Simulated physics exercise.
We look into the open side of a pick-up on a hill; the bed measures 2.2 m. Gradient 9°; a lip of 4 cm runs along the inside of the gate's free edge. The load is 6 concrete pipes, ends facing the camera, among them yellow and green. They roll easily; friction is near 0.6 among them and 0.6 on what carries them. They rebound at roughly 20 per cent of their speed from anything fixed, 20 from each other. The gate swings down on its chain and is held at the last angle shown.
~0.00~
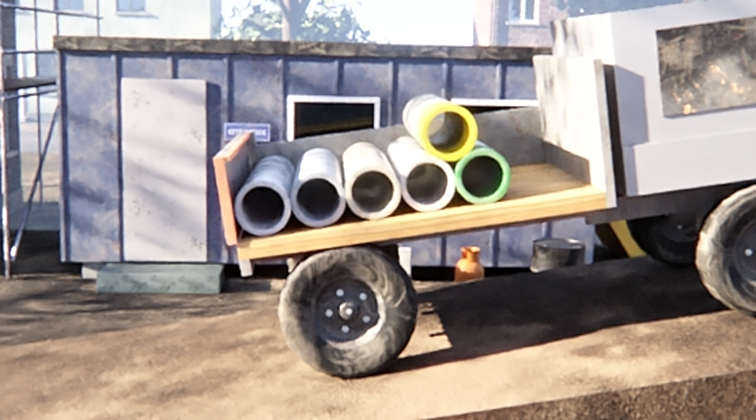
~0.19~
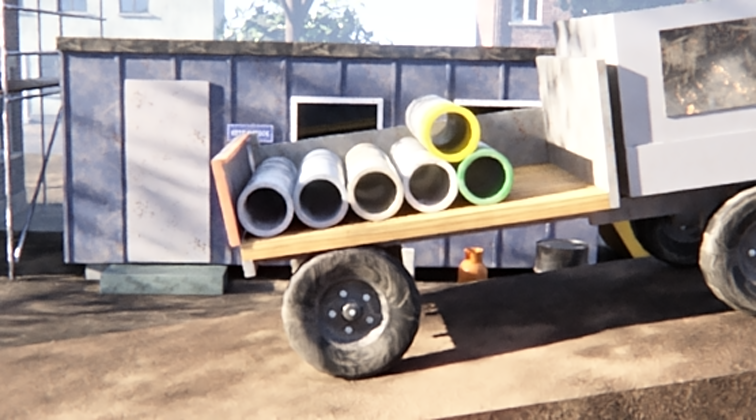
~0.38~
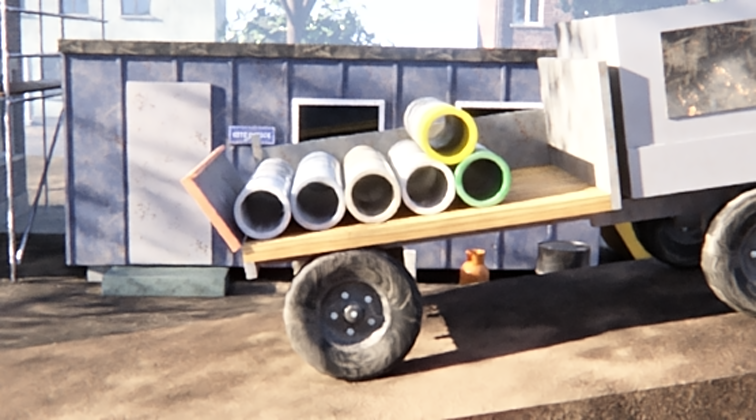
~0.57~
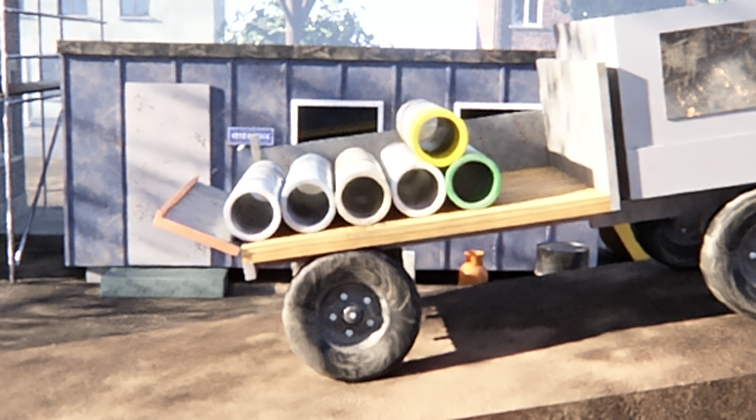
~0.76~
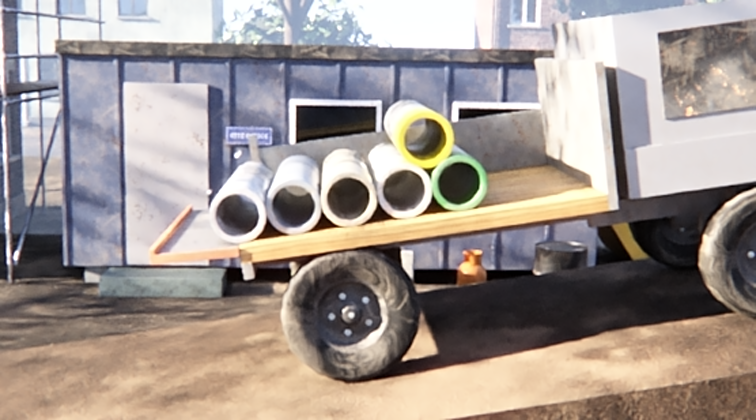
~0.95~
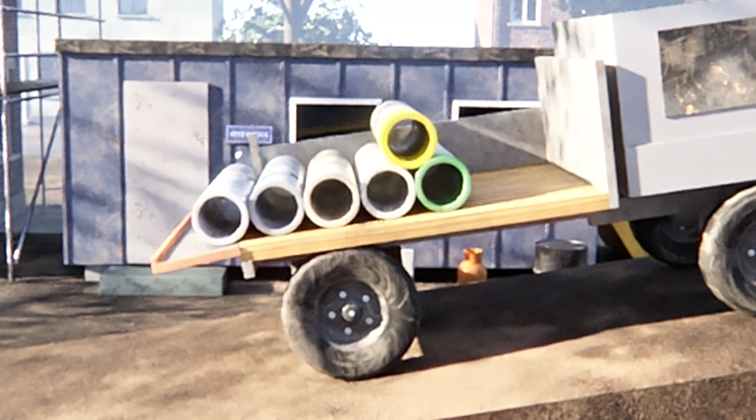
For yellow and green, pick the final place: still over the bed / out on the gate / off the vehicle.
Yellow ends off the vehicle. Green ends off the vehicle.
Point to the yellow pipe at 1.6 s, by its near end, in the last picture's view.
Near (320, 154).
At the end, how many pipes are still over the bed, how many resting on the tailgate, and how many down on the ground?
In that order: 0, 0, 6.
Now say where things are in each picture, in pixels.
Yellow at (450, 133), green at (483, 177); gate 81° above level, tip at (219, 161); 5 of the 6 make up the bottom layer on the bed, in the first frame.
Yellow at (452, 134), green at (486, 178); gate 77° above level, tip at (217, 163), in the second frame.
Yellow at (450, 136), green at (483, 180); gate 54° above level, tip at (187, 181), in the third frame.
Yellow at (440, 139), green at (474, 182); gate 21° above level, tip at (158, 221), in the fourth frame.
Yellow at (426, 140), green at (460, 183); gate 6° below level, tip at (154, 260), in the fifth frame.
Yellow at (410, 141), green at (443, 184); gate 13° below level, tip at (157, 268), in the sixth frame.
After 1.6 s, yellow is up on others, 55 cm short of the hinge, rolling left; green is on the bed, 70 cm short of the hinge, rolling left; 1 gone off the back.
After 2.3 s, yellow is up on others, 15 cm past the hinge, rolling left; green is on the bed, 5 cm short of the hinge, rolling left; 3 gone off the back.
After 3.2 s, yellow is dropping off the gate; green is dropping off the gate; 6 gone off the back.
At rest (6.0 s), yellow is off the vehicle; green is out on the ground; 6 gone off the back.
